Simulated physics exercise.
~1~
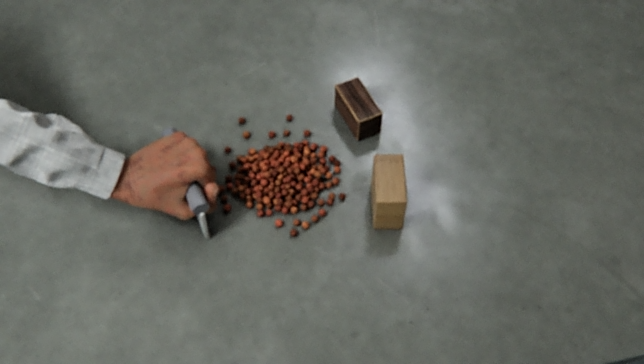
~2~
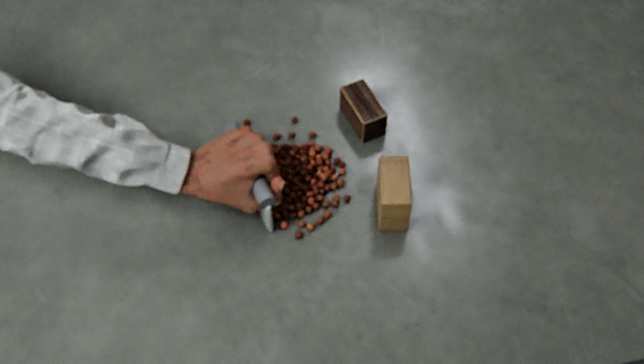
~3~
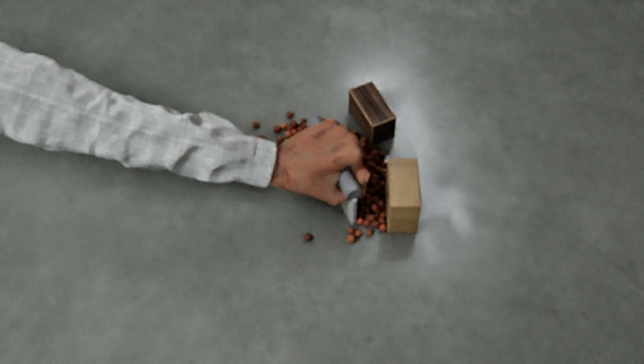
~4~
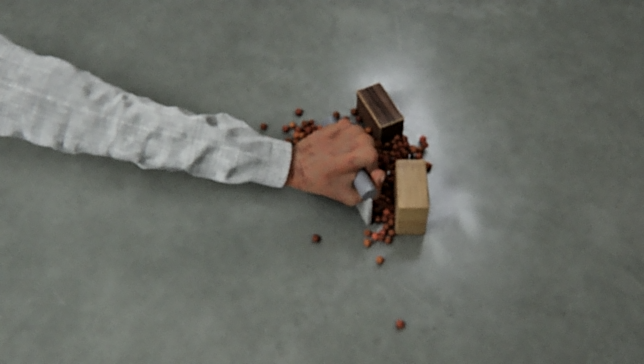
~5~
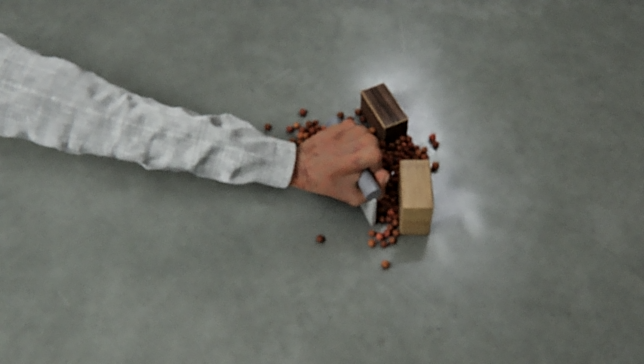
A hand scrapes reddish-brown pellets right against two blocks, and only some enter the gap.
